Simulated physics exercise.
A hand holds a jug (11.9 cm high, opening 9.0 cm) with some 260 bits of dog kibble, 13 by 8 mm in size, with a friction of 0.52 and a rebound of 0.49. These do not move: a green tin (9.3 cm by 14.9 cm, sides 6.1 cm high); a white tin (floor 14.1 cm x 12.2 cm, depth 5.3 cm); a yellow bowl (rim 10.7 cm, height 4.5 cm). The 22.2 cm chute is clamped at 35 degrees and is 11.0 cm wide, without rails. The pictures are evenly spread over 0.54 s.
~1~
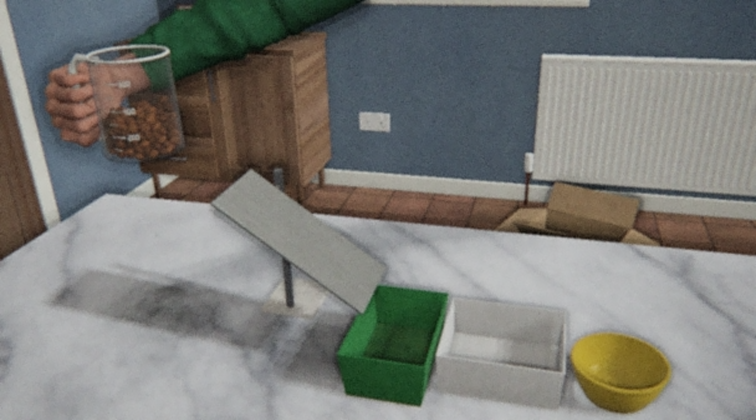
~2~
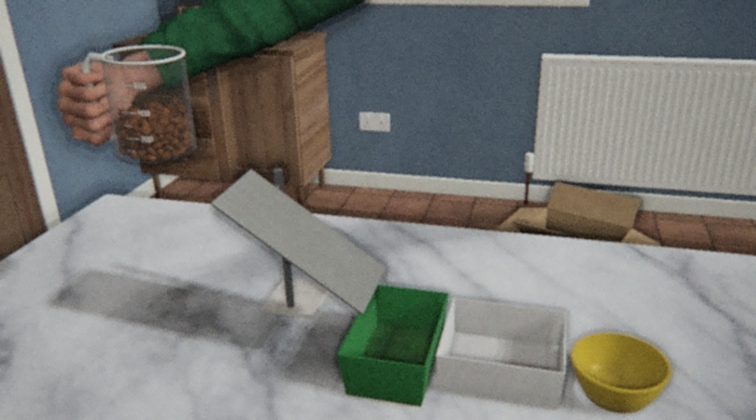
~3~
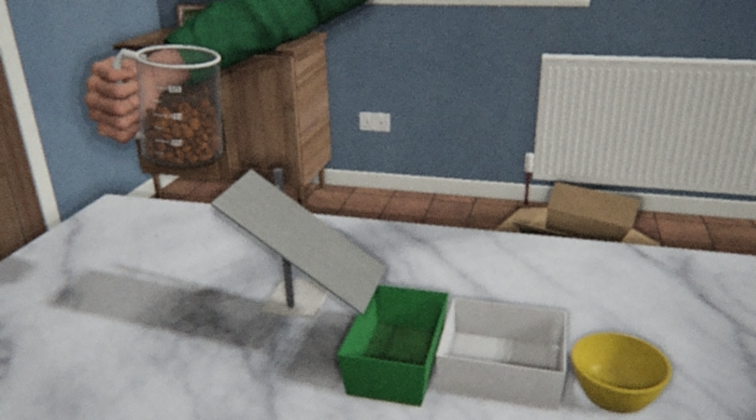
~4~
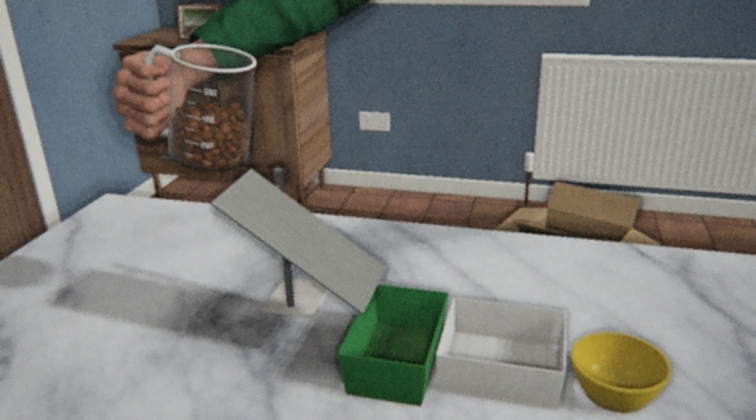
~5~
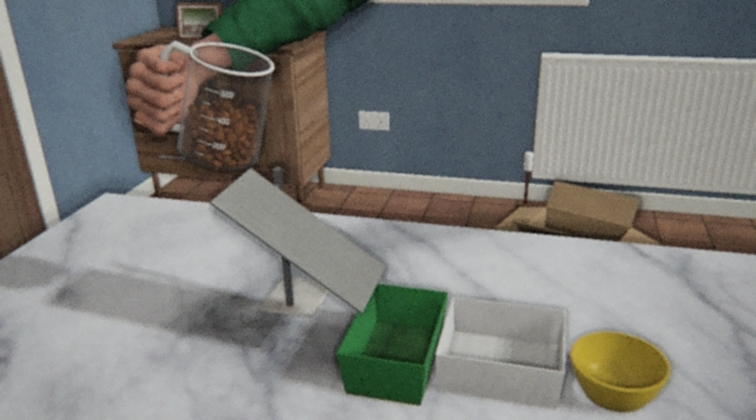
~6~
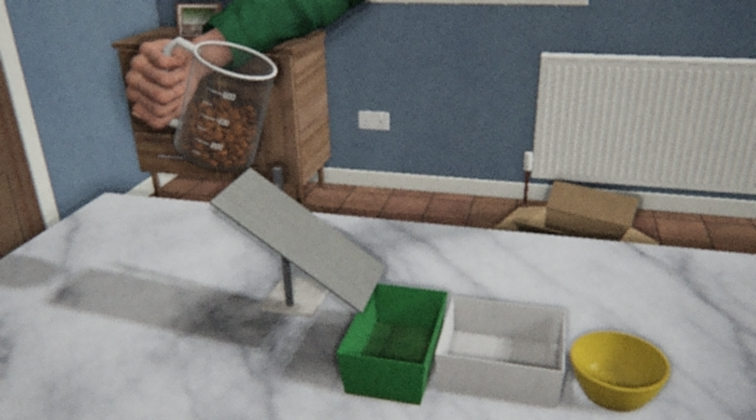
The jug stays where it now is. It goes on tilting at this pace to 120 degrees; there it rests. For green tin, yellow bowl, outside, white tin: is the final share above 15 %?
Green tin: Yes, yellow bowl: No, outside: No, white tin: No.
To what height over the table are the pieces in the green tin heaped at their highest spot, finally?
Some 4.0 cm.
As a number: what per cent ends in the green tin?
Roughly 85 per cent.
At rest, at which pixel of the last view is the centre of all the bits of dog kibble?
At about (415, 351).
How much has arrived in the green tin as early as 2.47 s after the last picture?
Some 20 per cent.
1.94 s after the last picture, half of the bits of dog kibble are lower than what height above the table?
About 32 cm.
Then, 0.74 s after the last picture, tilt 53 degrees; jug 100 %; middle of all pieces near (207, 123).
Then, 1.36 s after the last picture, tilt 81 degrees; jug 100 %; middle of all pieces near (206, 119).
Then, 1.94 s after the last picture, tilt 105 degrees; jug 100 %; middle of all pieces near (208, 115).
Then, 2.47 s after the last picture, tilt 120 degrees; jug 40 %, slope 40 %, green tin 20 %; middle of all pieces near (302, 214).
In the end, outside 10 %, jug 0 %, slope 0 %, white tin 5 %, yellow bowl 0 %, green tin 85 %.
